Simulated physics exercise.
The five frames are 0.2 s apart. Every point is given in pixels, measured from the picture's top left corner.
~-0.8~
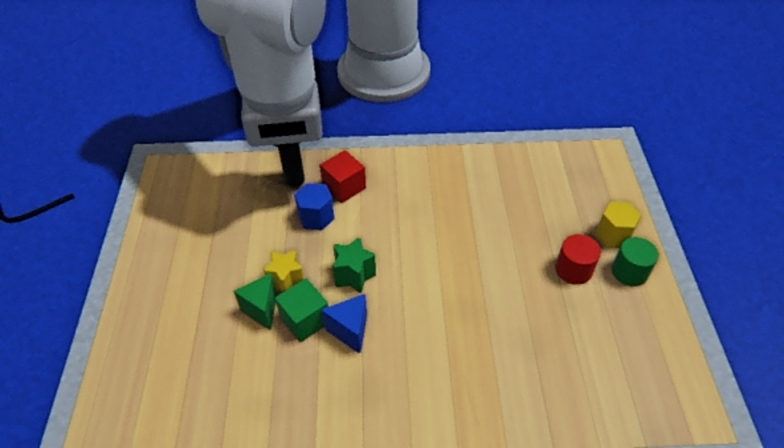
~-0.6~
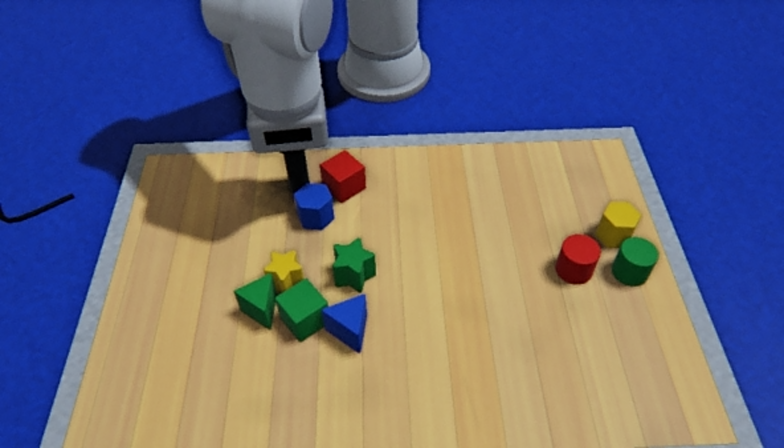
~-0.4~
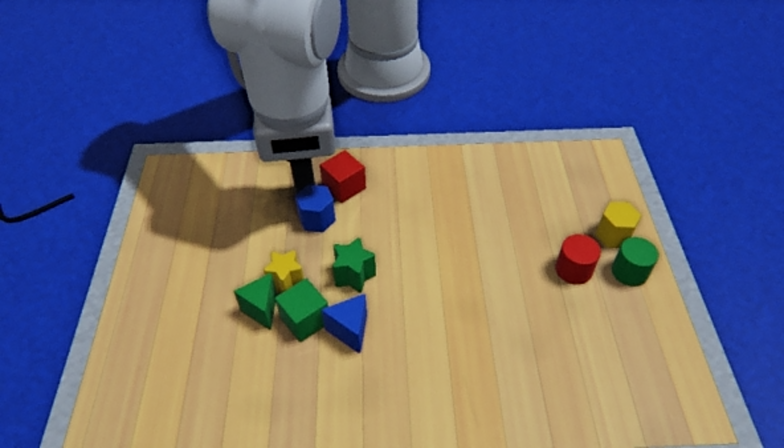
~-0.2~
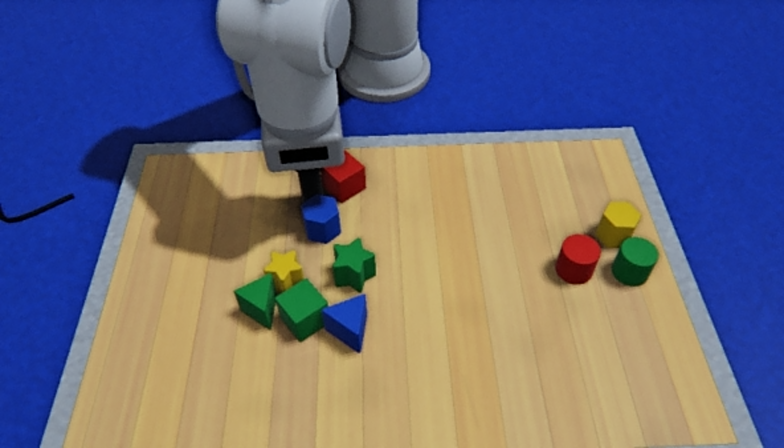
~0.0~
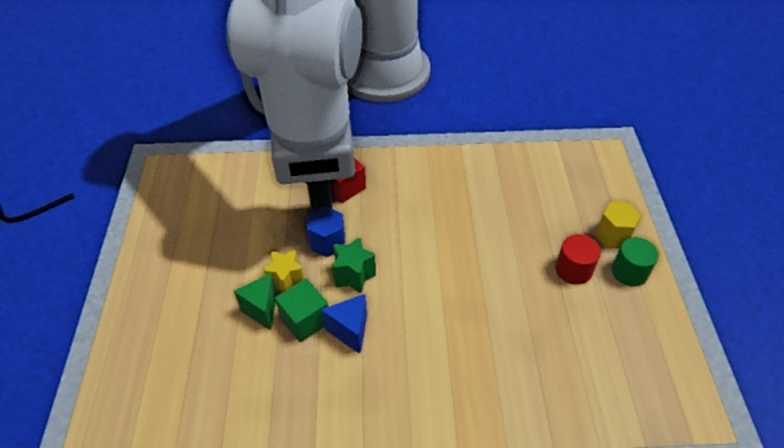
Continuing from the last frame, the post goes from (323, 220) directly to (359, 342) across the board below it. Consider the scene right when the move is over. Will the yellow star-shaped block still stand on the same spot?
I'd say yes.
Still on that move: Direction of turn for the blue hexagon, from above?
Looking from above, the answer is clockwise.
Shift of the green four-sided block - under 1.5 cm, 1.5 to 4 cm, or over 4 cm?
The shift is from 1.5 to 4 cm.
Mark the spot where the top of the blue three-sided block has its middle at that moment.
The middle of its upper face should be somewhere near (356, 348).
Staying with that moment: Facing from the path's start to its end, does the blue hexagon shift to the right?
Final answer: Yes.
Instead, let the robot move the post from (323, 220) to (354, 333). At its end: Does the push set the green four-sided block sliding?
Yes, that is how it ends up.
The first path, step by step. One third of the way, post (335, 252); blue hexagon (325, 260), turned 40° clockwise; green star-shaped block (359, 270), turned 45° anticlockwise.
Two thirds of the way, post (347, 293); green four-sided block (286, 316); blue hexagon (317, 292), turned 85° clockwise; blue three-sided block (352, 319), turned 25° clockwise; green star-shaped block (375, 287), turned 105° anticlockwise.
At the end, post (359, 338); yellow star-shaped block in place; green four-sided block (281, 320); blue hexagon (316, 298), turned 100° clockwise; blue three-sided block (356, 348), turned 30° clockwise; green star-shaped block (382, 297), turned 165° anticlockwise.
